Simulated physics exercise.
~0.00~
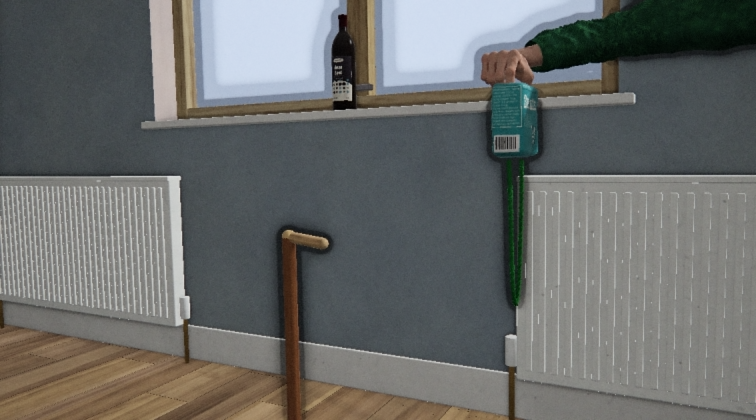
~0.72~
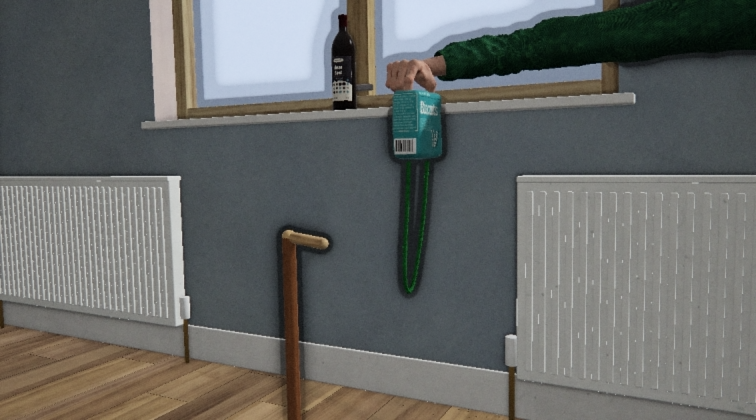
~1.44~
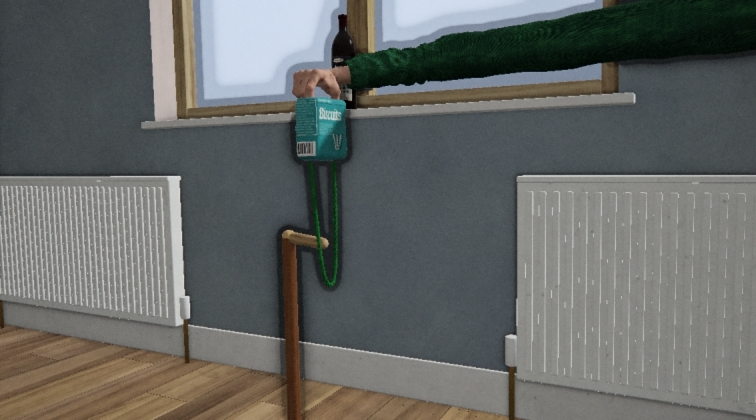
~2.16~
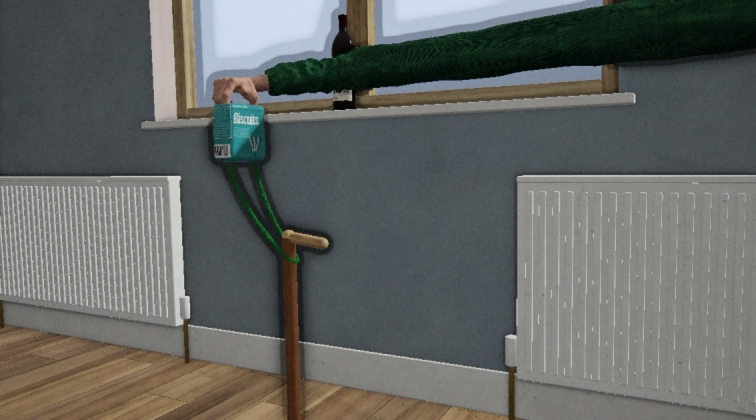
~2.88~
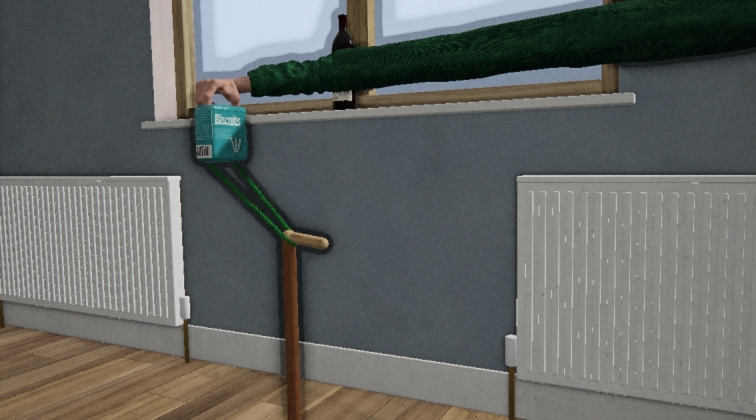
At first, a hand in a green sleeve holds a turquoise pouch upright near the windowsill on the right, with a long green cord loop hanging beneath it. The arm carries the pouch left, past a dark bottle on the sill, towards a wooden post with a short peg at its top. As the pouch passes above the post, the low loop reaches the peg. The pouch keeps moving left, and the cord catches and slants back towards the post. Finally, the hand stops with the pouch beyond the post, snagged by its tight loop.
